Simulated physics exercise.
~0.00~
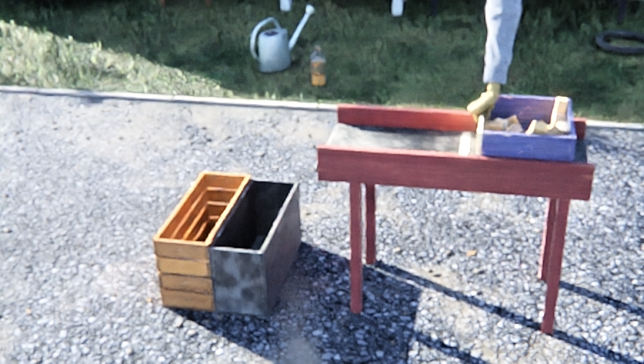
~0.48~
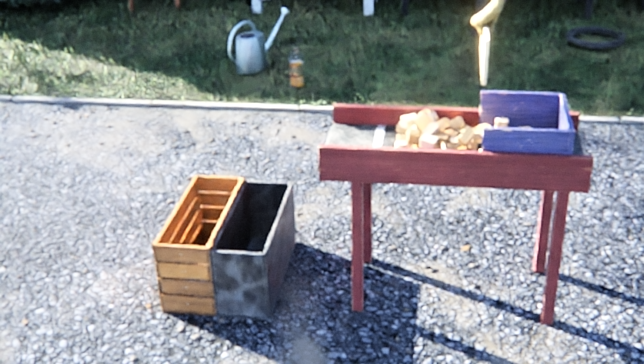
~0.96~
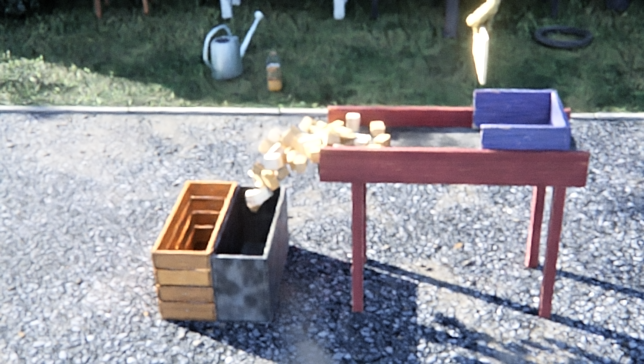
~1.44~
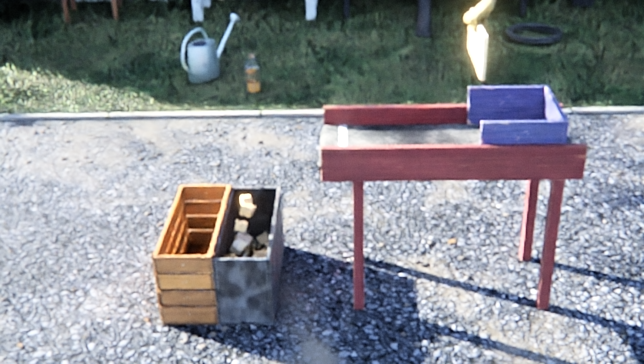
A red table-like belt with raised sides stands on gray gravel, a blue pen of pale wooden blocks at its right end, seen from slightly above as the view drifts a little sideways. To the left sit a black bin and an orange-brown wooden tub, with a watering can on the grass behind. A gloved hand at the pen lifts away, and the blocks spill out onto the belt. They travel left in a loose heap, pour off the end and tumble into the black bin. Finally the blocks rest inside it, leaving the belt, pen and tub empty.
